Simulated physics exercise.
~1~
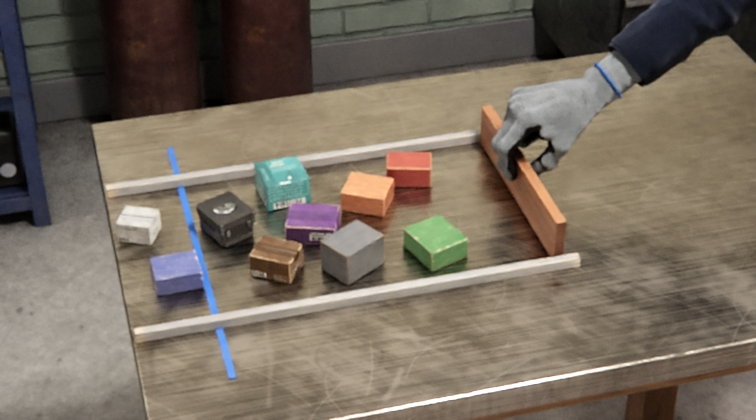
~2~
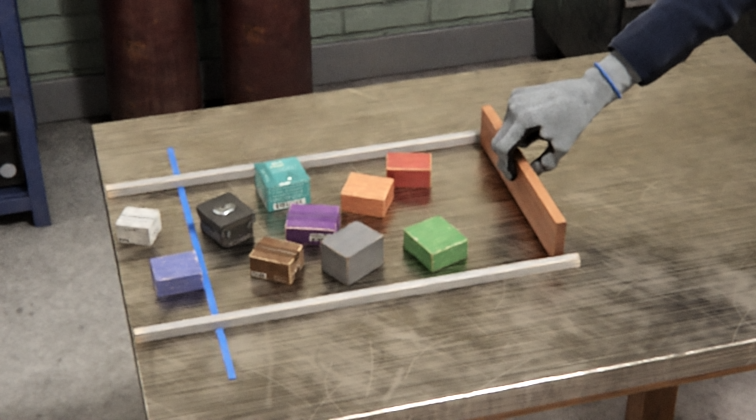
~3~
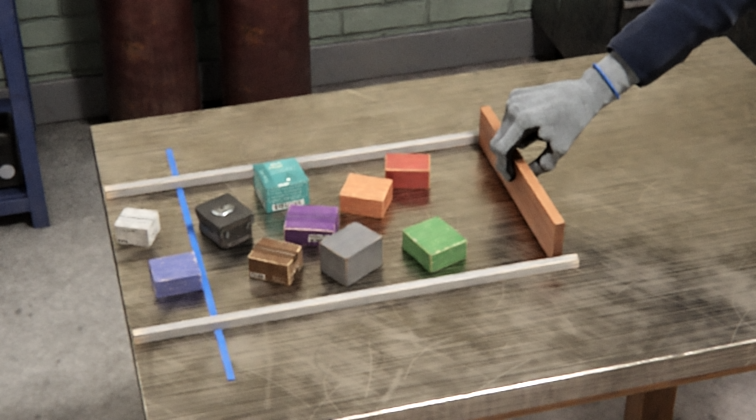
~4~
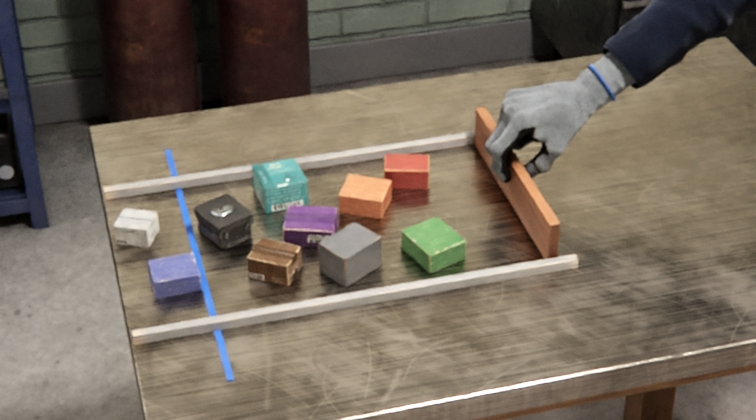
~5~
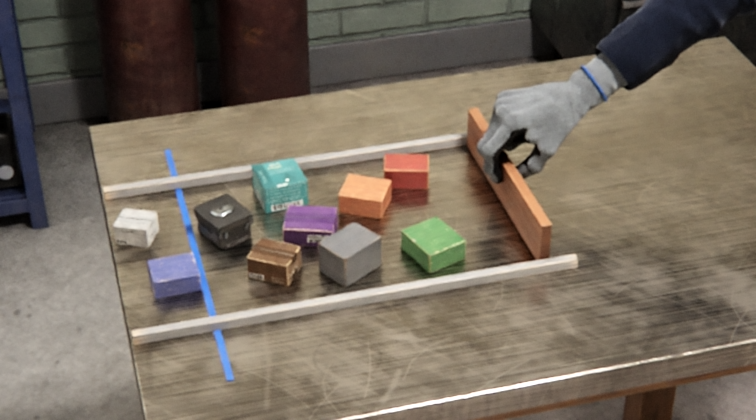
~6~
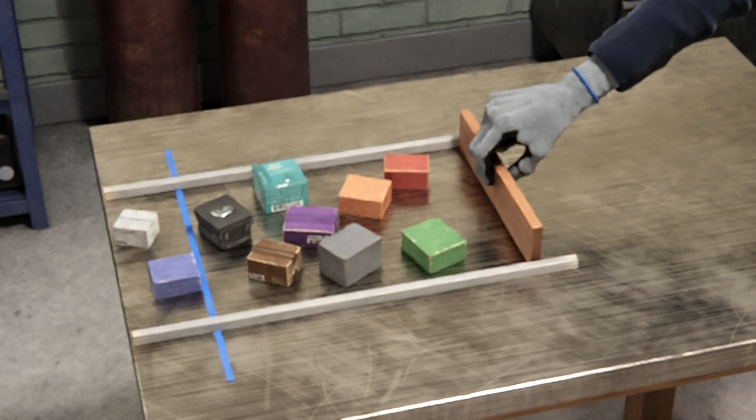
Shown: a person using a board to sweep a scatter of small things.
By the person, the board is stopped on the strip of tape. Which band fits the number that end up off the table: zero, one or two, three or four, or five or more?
The band is three or four.
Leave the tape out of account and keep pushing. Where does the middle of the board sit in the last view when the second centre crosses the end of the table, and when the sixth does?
At (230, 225) for the second, at (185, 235) for the sixth.
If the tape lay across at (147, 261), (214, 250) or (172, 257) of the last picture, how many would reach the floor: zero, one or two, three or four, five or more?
Spot one gives 5 or more, spot two 3 or 4, spot three five or over.
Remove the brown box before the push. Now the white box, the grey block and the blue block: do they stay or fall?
White box: Over the edge. Grey block: Still there. Blue block: Over the edge.
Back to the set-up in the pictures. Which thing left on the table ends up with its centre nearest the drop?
That one is the black case.
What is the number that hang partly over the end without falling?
4 of them.
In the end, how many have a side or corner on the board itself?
My count gives 3.
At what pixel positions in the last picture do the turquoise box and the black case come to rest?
The turquoise box comes to rest at (115, 203), and the black case comes to rest at (114, 236).
A little later, none off yet; white box at rest near (136, 229); blue block at rest near (174, 276); black case at rest near (224, 223).
Next, none off yet; white box at rest near (136, 229); blue block at rest near (174, 276); black case moving near (216, 224).
Later still, none off yet; white box shifted a little near (120, 223); blue block shifted about its own width near (122, 294); black case shifted about its own width near (157, 229).
When it is over, the number that fall off is three or four; down, brown box, blue block and white box.
